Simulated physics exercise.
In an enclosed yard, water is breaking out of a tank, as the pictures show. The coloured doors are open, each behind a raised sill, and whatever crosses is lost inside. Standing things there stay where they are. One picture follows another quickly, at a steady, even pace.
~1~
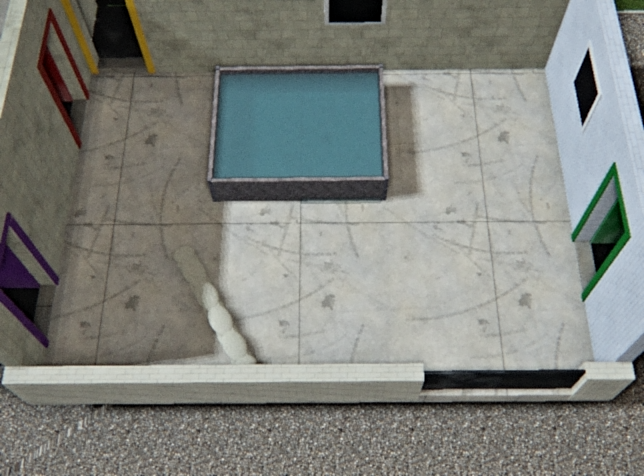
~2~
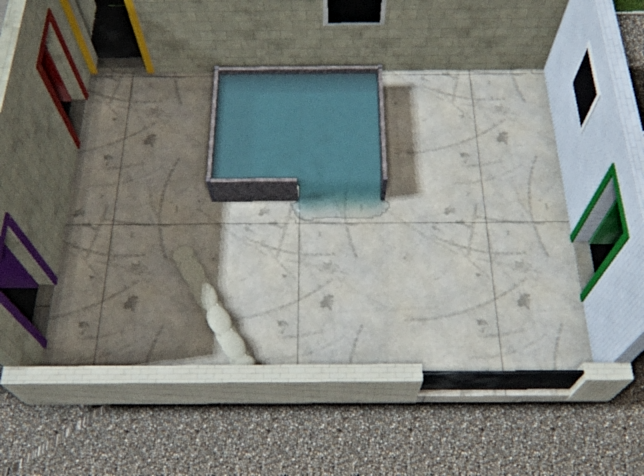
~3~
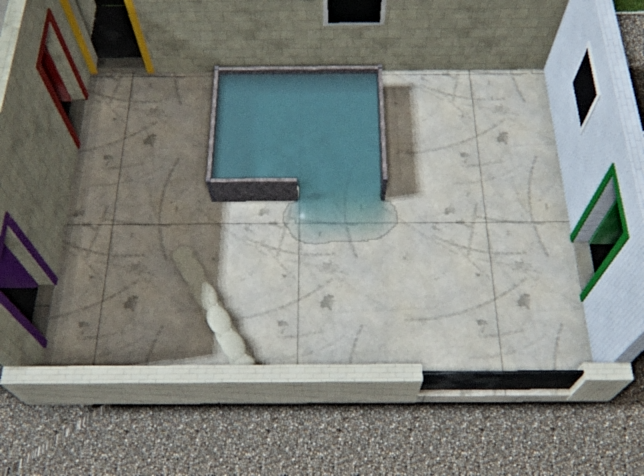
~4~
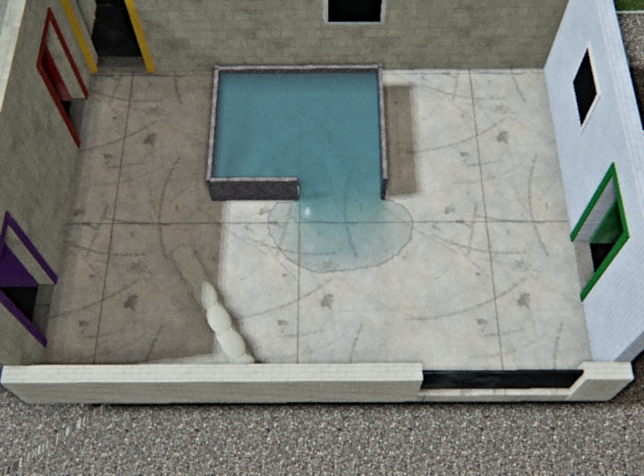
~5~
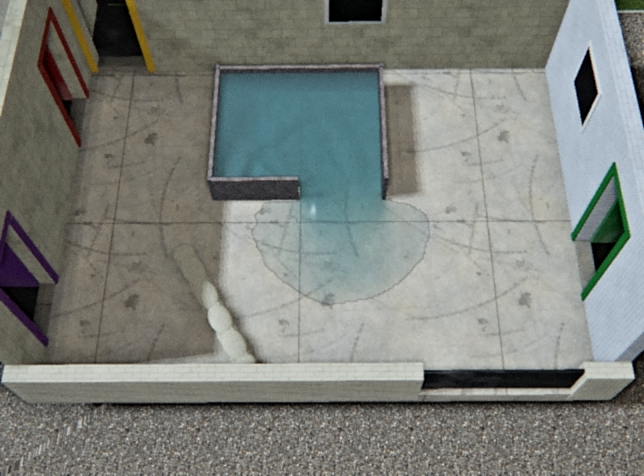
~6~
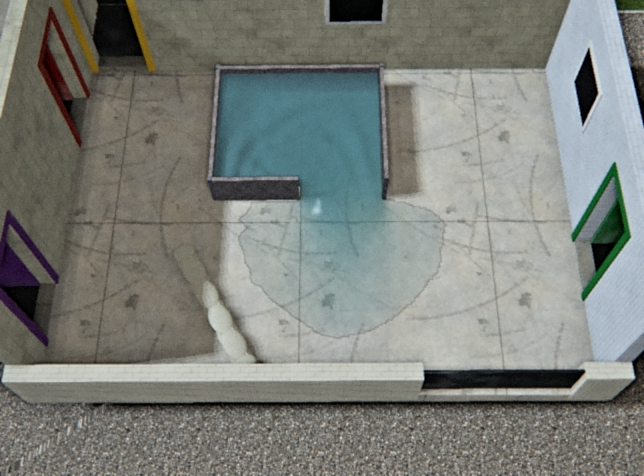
In a walled yard with coloured doorways, a section of a raised tank's front side opens near its right end, and water pours through the gap, spreading across the pale floor in a widening, rounded sheet toward the front wall.
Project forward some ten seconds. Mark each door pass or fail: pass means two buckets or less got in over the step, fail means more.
Purple door - pass, yellow door - pass, red door - pass, green door - fail.
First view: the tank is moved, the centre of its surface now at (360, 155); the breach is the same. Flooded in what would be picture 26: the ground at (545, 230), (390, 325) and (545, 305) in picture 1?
In order: Submerged, submerged, submerged.
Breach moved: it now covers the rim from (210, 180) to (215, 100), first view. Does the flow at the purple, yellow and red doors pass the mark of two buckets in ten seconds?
Result - purple door: Beyond the limit; yellow door: Beyond the limit; red door: Beyond the limit.
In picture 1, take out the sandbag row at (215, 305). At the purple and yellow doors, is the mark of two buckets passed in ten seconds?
On the rerun, purple tops the threshold while yellow falls short.
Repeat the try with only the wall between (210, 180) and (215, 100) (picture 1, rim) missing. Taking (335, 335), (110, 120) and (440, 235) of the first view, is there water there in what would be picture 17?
Unwetted, submerged, unwetted.
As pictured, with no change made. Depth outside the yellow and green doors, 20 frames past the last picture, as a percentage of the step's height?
The first is near 0 per cent, the second near 210 per cent.
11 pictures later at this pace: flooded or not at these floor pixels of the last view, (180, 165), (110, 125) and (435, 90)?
Result, in that order: Not wetted / not wetted / not wetted.
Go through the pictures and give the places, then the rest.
In the first picture, the tank at (299, 124) is whole and still.
In the second picture, water pours out at (340, 191) and has run to (382, 207).
In the third picture, water pours out at (340, 193) and has run to (391, 223).
In the fourth picture, the front is at (316, 267), out from the gap at (340, 192).
In the fifth picture, the front is at (325, 299), out from the gap at (341, 192).
In the sixth picture, water pours out at (341, 192) and has run to (337, 332).
A moment on, water covers 25 % of the floor; the purple door not reached, the yellow door not reached, the red door not reached, the green door not reached.
Next, water covers 30 % of the floor; the purple door not reached, the yellow door not reached, the red door not reached, the green door not reached.
Then, water covers 40 % of the floor; the purple door not reached, the yellow door not reached, the red door not reached, the green door under two buckets in.
Later, water covers 70 % of the floor; the purple door wet at the sill, nothing in, the yellow door not reached, the red door not reached, the green door over two buckets in.
In the end, water covers 90 % of the floor; the purple door wet at the sill, nothing in, the yellow door wet at the sill, nothing in, the red door wet at the sill, nothing in, the green door far over two buckets in.
